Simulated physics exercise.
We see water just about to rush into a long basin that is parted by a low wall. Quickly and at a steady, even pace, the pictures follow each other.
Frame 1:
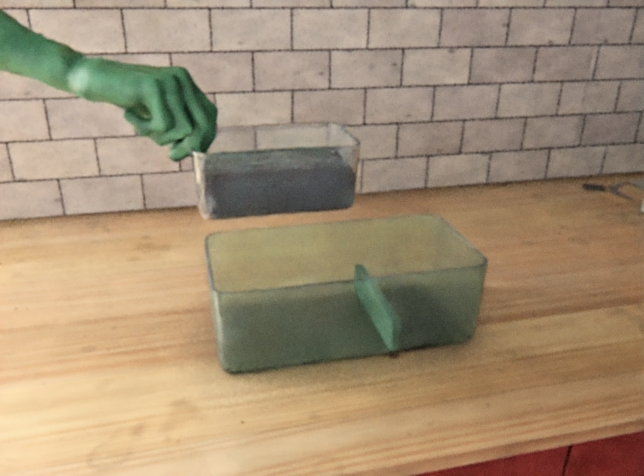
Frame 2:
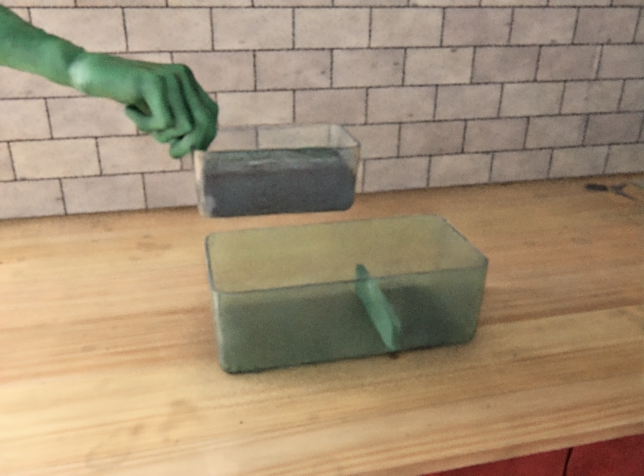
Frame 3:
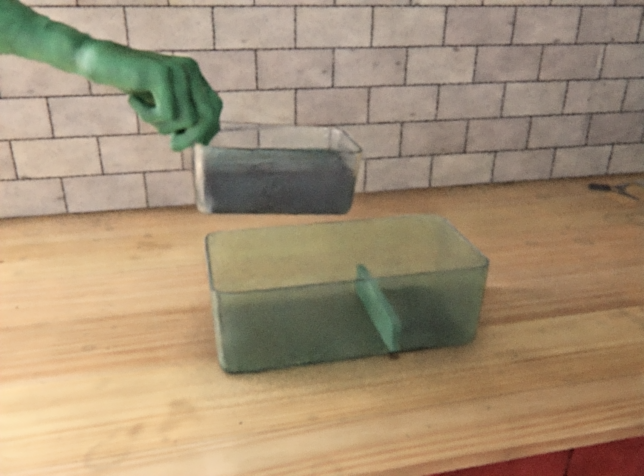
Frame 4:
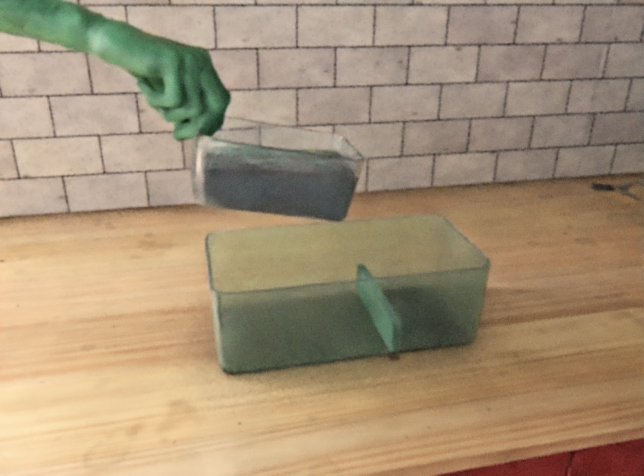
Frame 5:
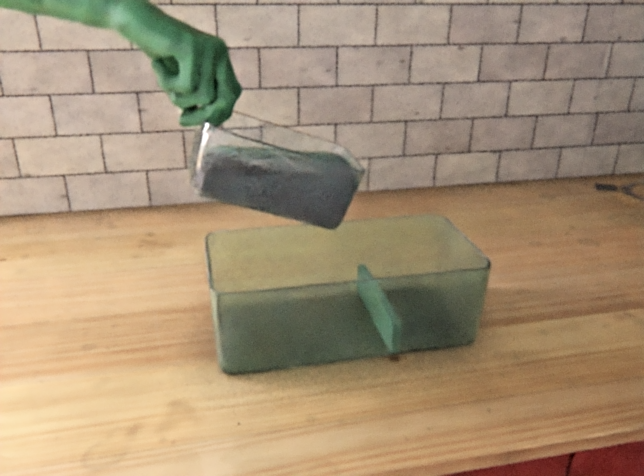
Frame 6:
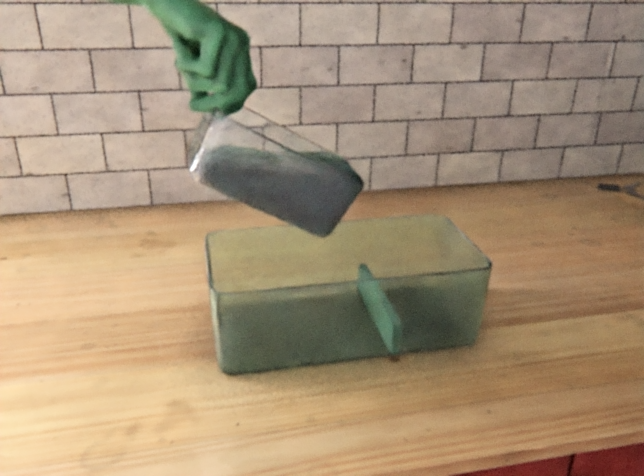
On a wooden counter by a brick wall, a green hand held a small clear container of dark liquid above a long, divided basin, then rose and tilted it steadily down to the right.
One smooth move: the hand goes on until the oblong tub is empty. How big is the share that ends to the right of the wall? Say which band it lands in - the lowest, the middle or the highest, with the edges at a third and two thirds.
The right side of the wall holds a middle share, one third to two thirds.
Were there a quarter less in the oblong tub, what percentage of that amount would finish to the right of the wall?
Near 30 in a hundred.
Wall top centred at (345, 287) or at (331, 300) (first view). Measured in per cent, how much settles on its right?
Try 1: Some 75 %; try 2: 75 %.
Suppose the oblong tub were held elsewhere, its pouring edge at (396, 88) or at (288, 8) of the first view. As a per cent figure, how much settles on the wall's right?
First about 70, then 10 per cent.
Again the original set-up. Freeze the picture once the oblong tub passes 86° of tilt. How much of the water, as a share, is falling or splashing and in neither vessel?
25 per cent.
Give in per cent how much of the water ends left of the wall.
Close to 55 in a hundred.
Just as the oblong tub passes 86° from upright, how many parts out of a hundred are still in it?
Close to 20 per cent.
A moment on, the oblong tub is tipped on its side and 20 per cent is still to pour, 18 is left of the wall and 37 right of it.
Next, the oblong tub is tipped right over and 6 per cent is still to pour, 47 is left of the wall and 40 right of it.
Then the oblong tub is tipped right over and 0 per cent is still to pour, 57 is left of the wall and 40 right of it.
Later the oblong tub is tipped right over and 0 per cent is still to pour, 57 is left of the wall and 40 right of it.
At rest 57 per cent lies left of the wall, 40 right of it and 2 outside.
